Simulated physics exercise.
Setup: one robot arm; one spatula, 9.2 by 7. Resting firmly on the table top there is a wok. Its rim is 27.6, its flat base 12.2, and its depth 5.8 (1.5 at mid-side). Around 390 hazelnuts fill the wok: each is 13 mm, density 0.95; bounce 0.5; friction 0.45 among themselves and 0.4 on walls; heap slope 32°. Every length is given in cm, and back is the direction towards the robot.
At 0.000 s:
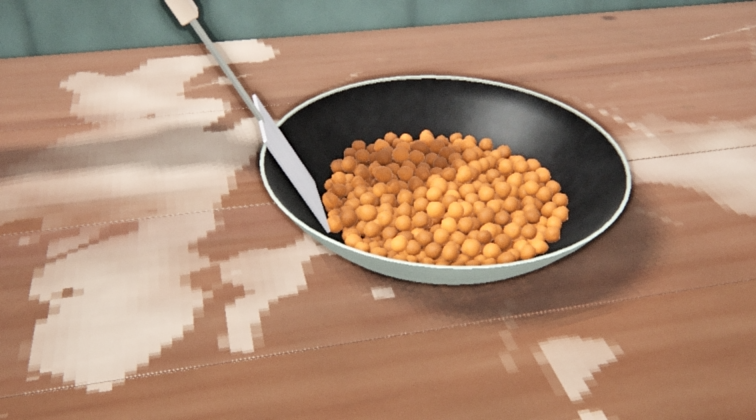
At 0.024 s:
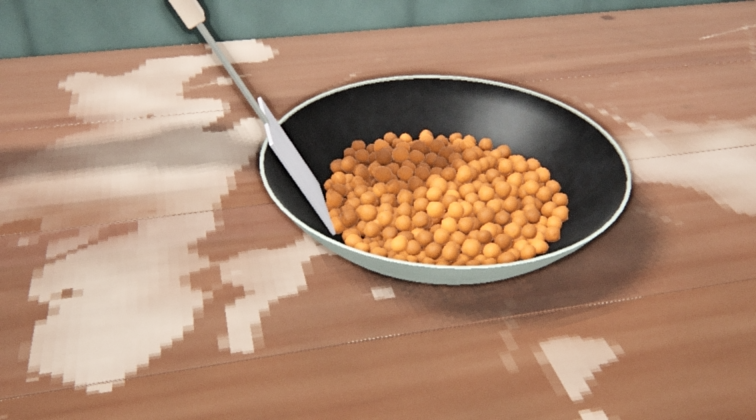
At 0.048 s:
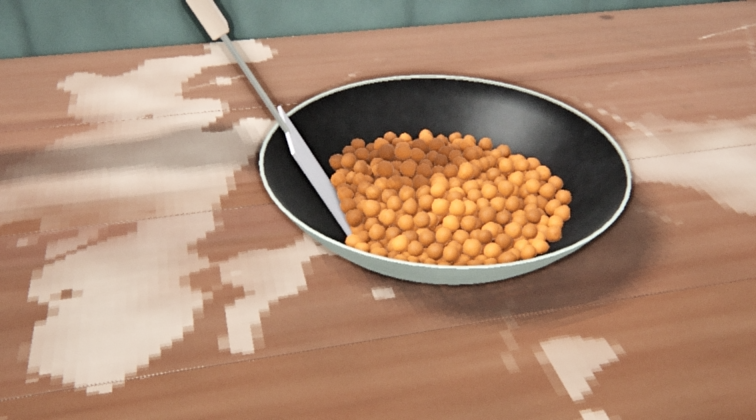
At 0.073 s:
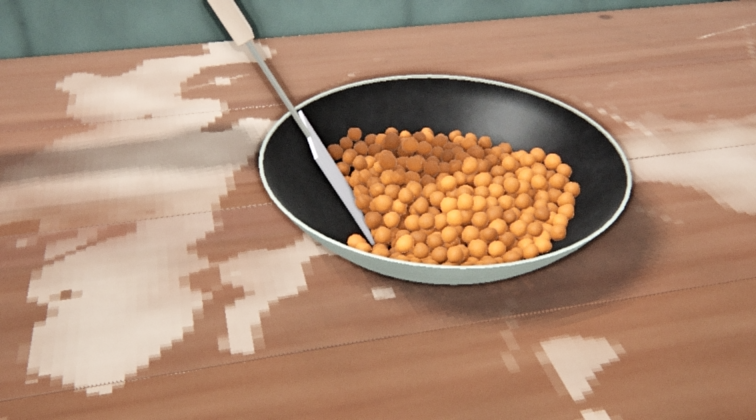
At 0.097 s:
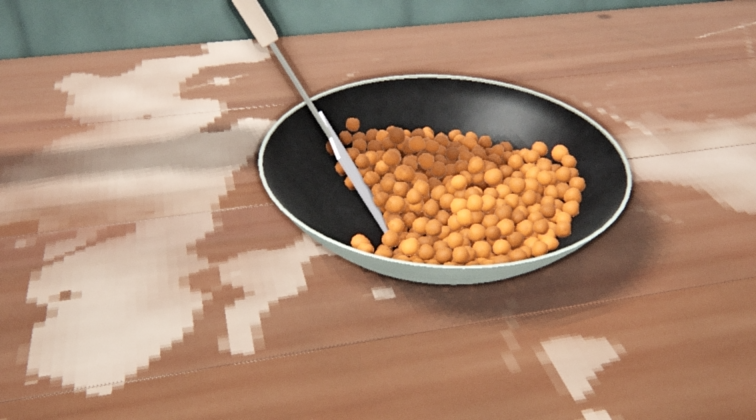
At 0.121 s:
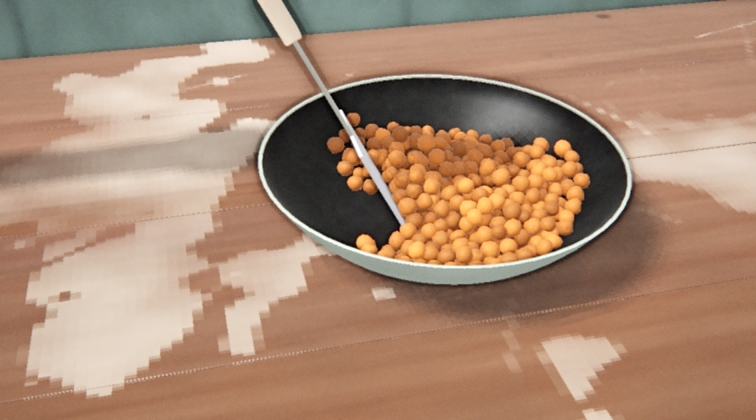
On a worn wooden table top, a spatula slid from the left side of a dark wok toward the right, pushing through a heap of round orange-brown nuts and leaving a few behind it.
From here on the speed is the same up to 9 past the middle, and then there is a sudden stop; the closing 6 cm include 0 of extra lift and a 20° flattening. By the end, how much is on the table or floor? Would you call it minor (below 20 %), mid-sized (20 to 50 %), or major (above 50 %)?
I would call it minor.
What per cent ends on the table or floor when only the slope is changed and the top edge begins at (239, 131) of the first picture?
About 5 per cent.
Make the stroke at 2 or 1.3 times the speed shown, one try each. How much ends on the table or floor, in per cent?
30 and 15 %.
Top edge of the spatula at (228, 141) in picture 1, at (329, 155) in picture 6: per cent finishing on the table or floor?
Around 5 per cent finishes there.
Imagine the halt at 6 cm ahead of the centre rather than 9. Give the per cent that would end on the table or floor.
0 %, roughly.
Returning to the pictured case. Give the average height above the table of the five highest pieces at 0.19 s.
About 5 cm.
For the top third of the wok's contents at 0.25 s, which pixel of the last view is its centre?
Near pixel (537, 159).
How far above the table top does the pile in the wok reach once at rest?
It reaches roughly 7.5 cm.
After 0.19 s, sloping 63°, highest piece 5 above the table; 387 in the wok.
After 0.25 s, sloping 55°, highest piece 7 above the table; 387 in the wok.
After 0.49 s, sloping 43°, highest piece 7 above the table; 358 in the wok, 27 on the table or floor, 2 on the blade or in flight.
After 1.54 s, sloping 43°, highest piece 7 above the table; 357 in the wok, 30 on the table or floor.
In the end, 357 in the wok, 30 on the table or floor. That is 8 % on the table or floor.
